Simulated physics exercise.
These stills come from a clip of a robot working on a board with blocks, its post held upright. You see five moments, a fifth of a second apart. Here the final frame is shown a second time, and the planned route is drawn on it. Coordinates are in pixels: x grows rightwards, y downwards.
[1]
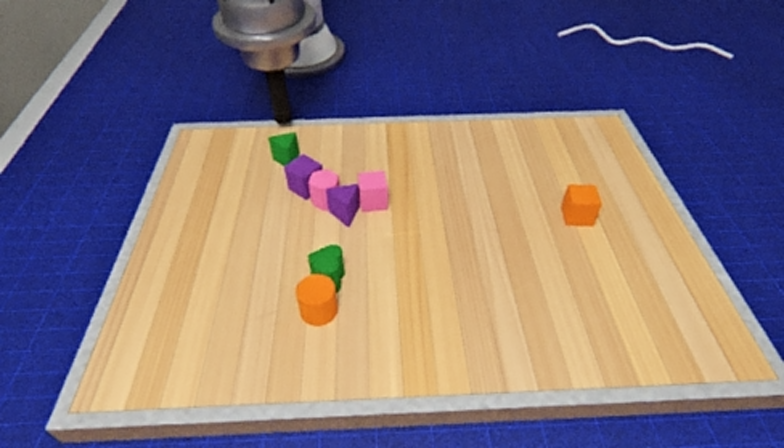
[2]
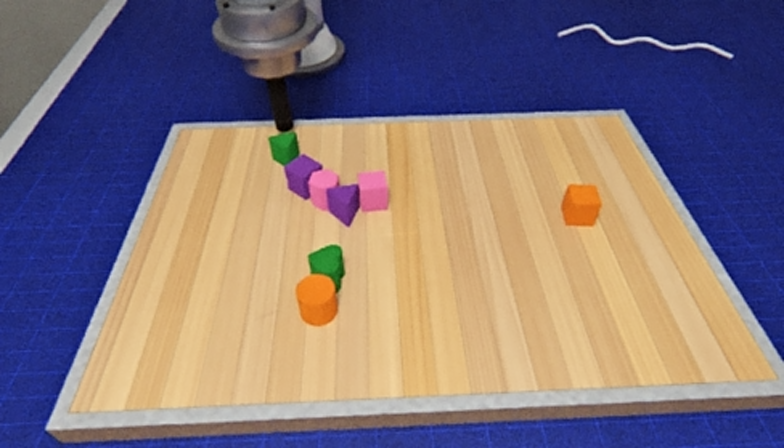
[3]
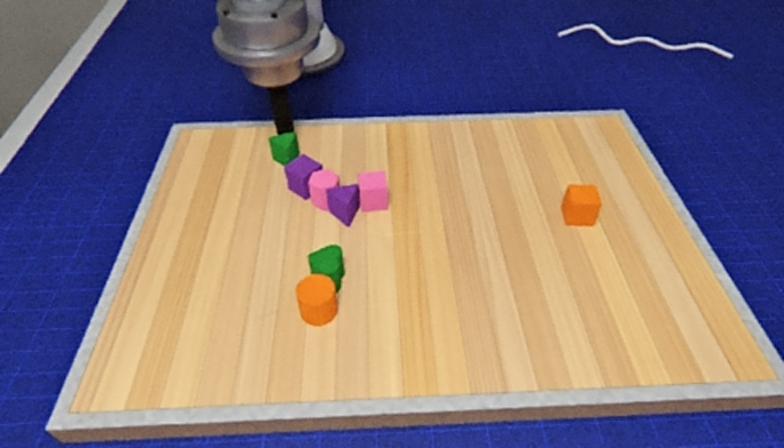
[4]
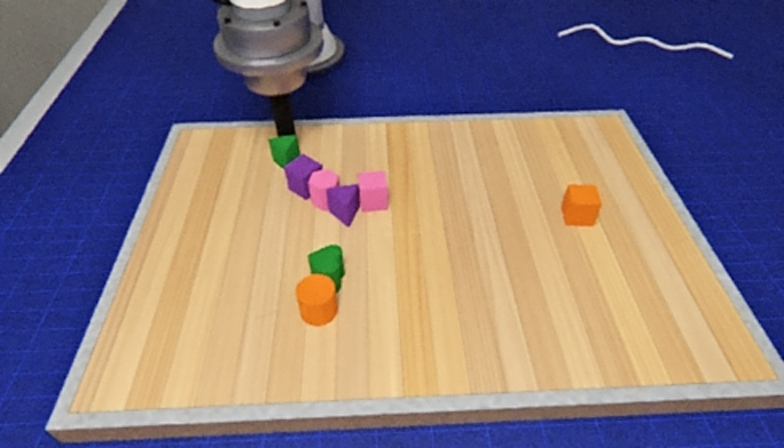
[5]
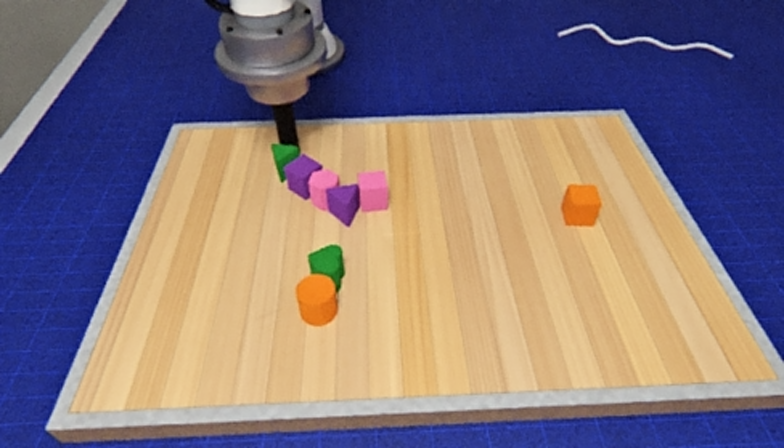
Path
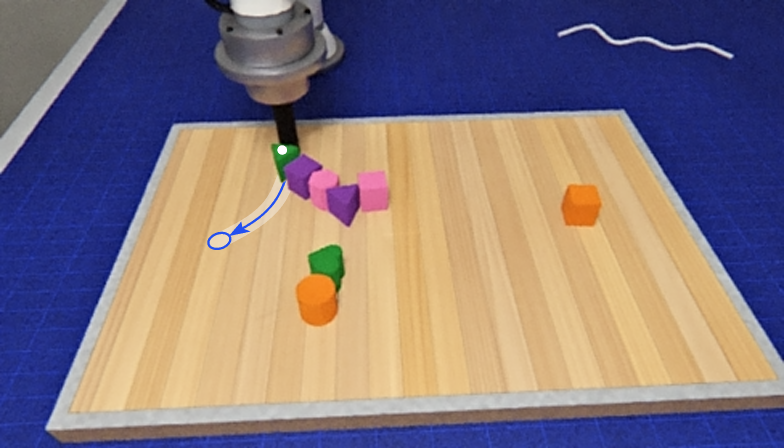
To begin with, a robot arm holds a dark post above a green triangle at the upper left of a wooden board scattered with coloured blocks. The post edges down toward the triangle, then nudges it slightly toward the purple square piece, while the other blocks stay still.
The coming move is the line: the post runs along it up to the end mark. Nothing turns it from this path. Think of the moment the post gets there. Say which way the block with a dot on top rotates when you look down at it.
From the top: Counterclockwise.
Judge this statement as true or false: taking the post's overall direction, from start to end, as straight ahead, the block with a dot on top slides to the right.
That is false.
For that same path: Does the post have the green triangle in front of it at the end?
No - that is not the case.
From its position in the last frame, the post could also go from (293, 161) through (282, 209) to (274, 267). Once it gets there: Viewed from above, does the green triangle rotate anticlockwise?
Going by the path, no.
Drawn move, from (293, 161) via (282, 188) and (260, 217), ending at (219, 241); the dot is on the green triangle.
What follows on the original path. One third of the way, post (280, 181); green triangle (273, 180), turned 35° anticlockwise; purple square piece (301, 170), turned 35° anticlockwise; pink hexagonal block (327, 179).
Two thirds of the way, post (257, 209); green triangle (262, 207), turned 55° anticlockwise; purple square piece (301, 170), turned 35° anticlockwise; pink hexagonal block (327, 179).
At the end, post (216, 233); green triangle (261, 208), turned 60° anticlockwise; purple square piece (301, 170), turned 35° anticlockwise; pink hexagonal block (327, 179); purple triangle still.
